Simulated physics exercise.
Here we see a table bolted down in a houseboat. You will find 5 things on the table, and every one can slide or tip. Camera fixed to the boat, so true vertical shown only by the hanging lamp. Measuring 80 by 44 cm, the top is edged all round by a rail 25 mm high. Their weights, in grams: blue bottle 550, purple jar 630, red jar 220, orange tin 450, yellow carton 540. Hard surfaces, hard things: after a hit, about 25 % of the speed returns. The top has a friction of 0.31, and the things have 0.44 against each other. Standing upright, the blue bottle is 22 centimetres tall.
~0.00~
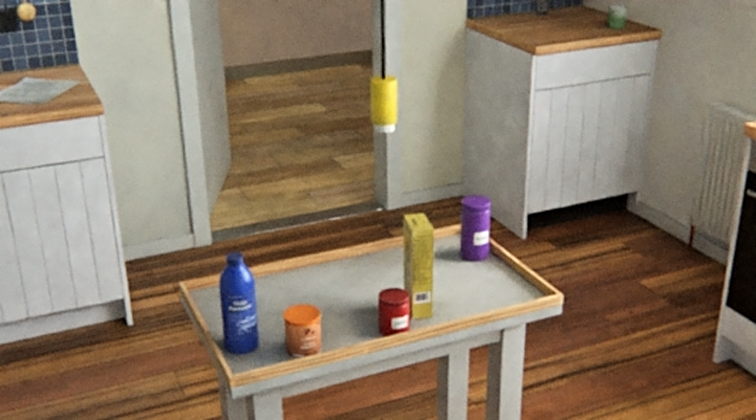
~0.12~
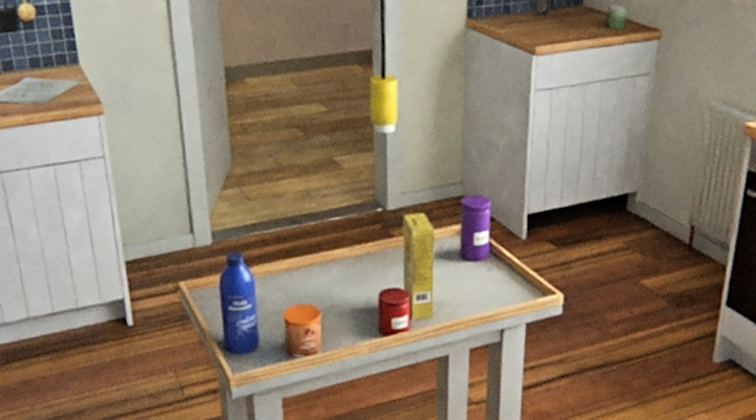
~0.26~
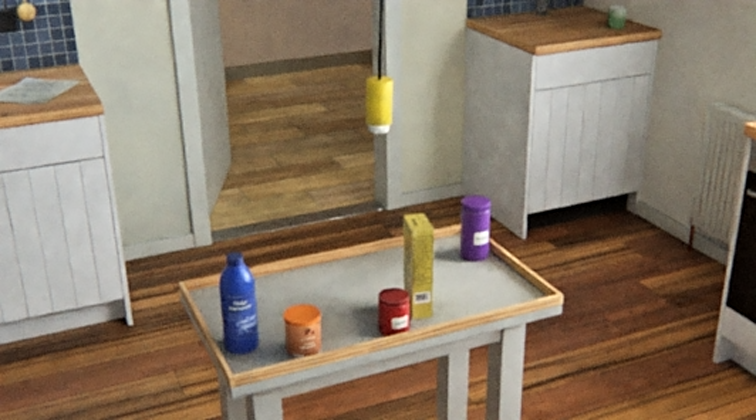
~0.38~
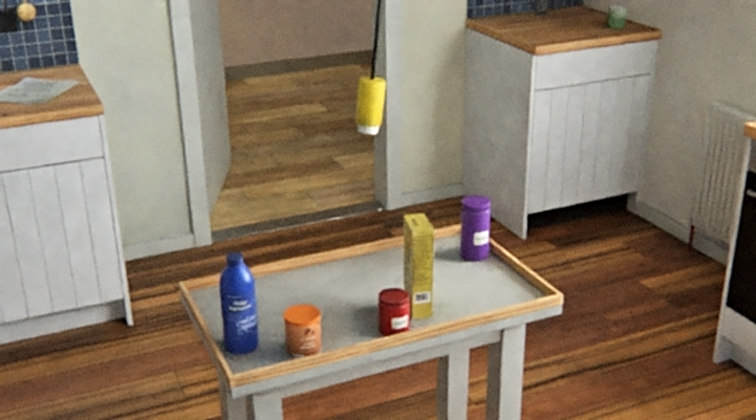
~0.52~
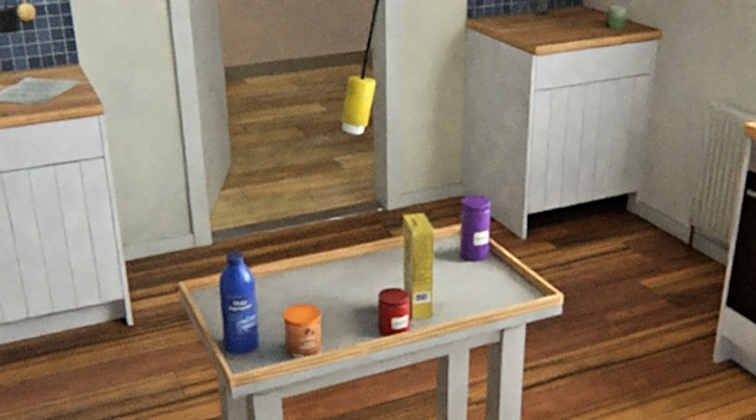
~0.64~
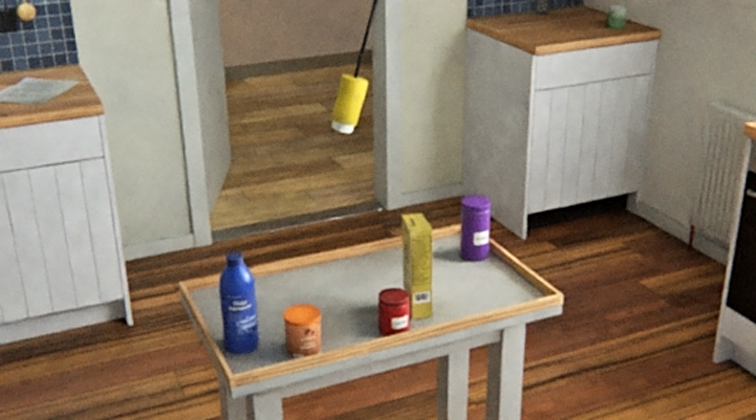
A yellow lamp hanging on a dark cord swings slowly leftward in front of an open doorway, in a wood-floored kitchen seen from slightly above. On a grey-topped table with a wooden rail stand a blue bottle at left, an orange tin, a red jar, a tall yellow carton and a purple jar at right. The lamp leans further from upright, while the table, its objects and the view stay still.
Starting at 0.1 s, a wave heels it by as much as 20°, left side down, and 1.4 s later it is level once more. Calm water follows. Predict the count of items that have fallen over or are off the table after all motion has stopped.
The count is exactly one.
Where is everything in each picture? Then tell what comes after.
In the first picture, boat level; blue bottle (238, 302); purple jar (475, 228).
In the second picture, boat level; yellow carton (418, 266); red jar (394, 312).
In the third picture, floor tilted 2°, left side down; orange tin (303, 332); yellow carton (418, 266).
In the fourth picture, floor tilted 7°, left side down; red jar (394, 312); orange tin (303, 332).
In the fifth picture, floor tilted 13°, left side down; yellow carton (418, 266); red jar (394, 312).
In the sixth picture, floor tilted 18°, left side down; blue bottle (238, 302); purple jar (475, 228).
By 0.94 s, floor tilted 18°, left side down; blue bottle 2 cm from its spot near (231, 303); purple jar 2 cm from its spot near (470, 230); yellow carton rocked 44° off its seat.
By 1.04 s, floor tilted 15°, left side down; purple jar 3 cm from its spot near (466, 230); blue bottle 2 cm from its spot near (229, 304); yellow carton on its side.
By 1.24 s, floor tilted 6°, left side down; purple jar 3 cm from its spot near (464, 231); blue bottle 2 cm from its spot near (229, 304); yellow carton on its side.
When it is over (2.0 s), lying over on the table, yellow carton; not toppled but over 5 cm from the start, red jar; the other 3 within 5 cm of the start. End places, in pixels of the last picture, blue bottle near (229, 304), purple jar near (464, 231).
